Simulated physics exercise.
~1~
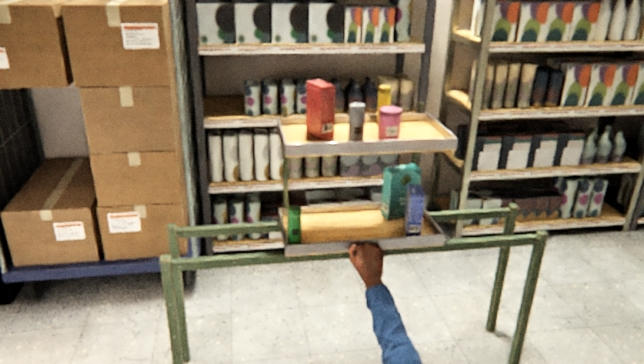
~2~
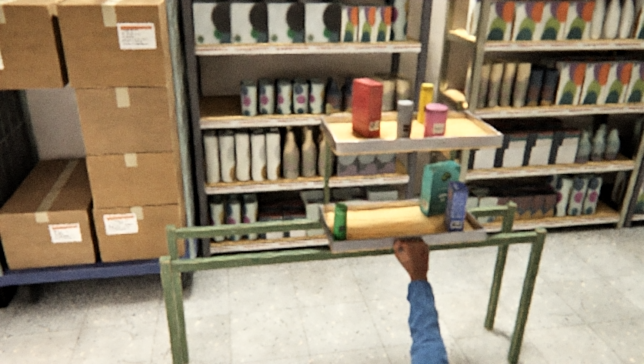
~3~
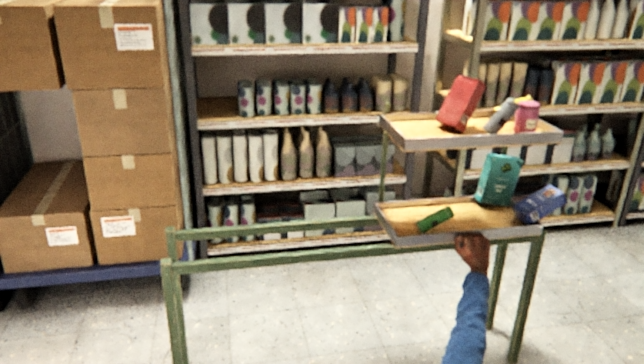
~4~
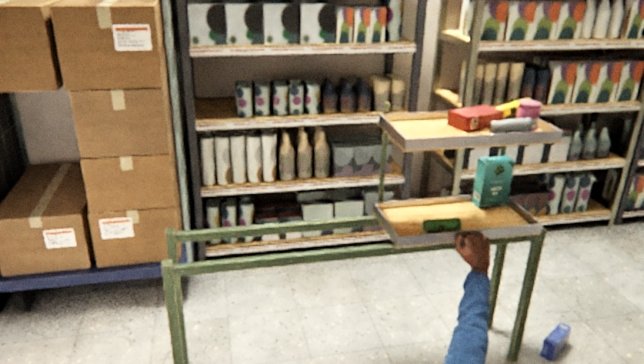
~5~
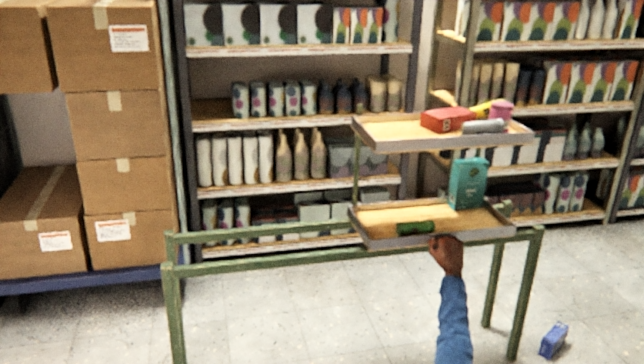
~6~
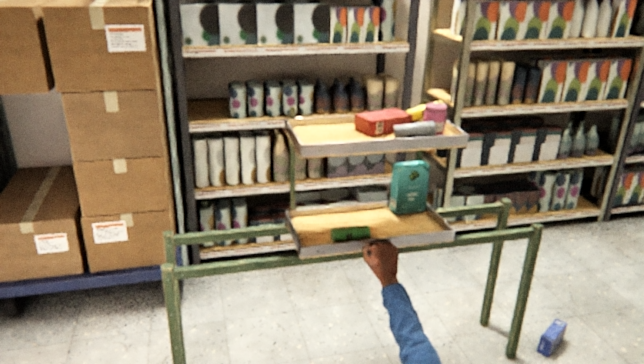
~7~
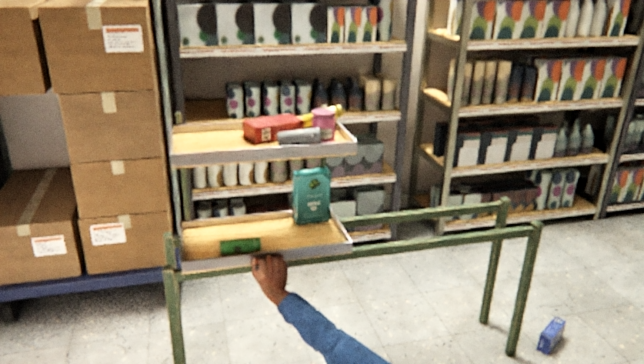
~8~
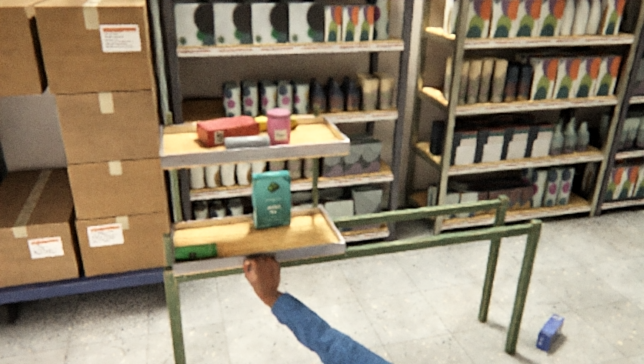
A hand jerks a two-level tray right, toppling items and spilling one, then pulls it left.
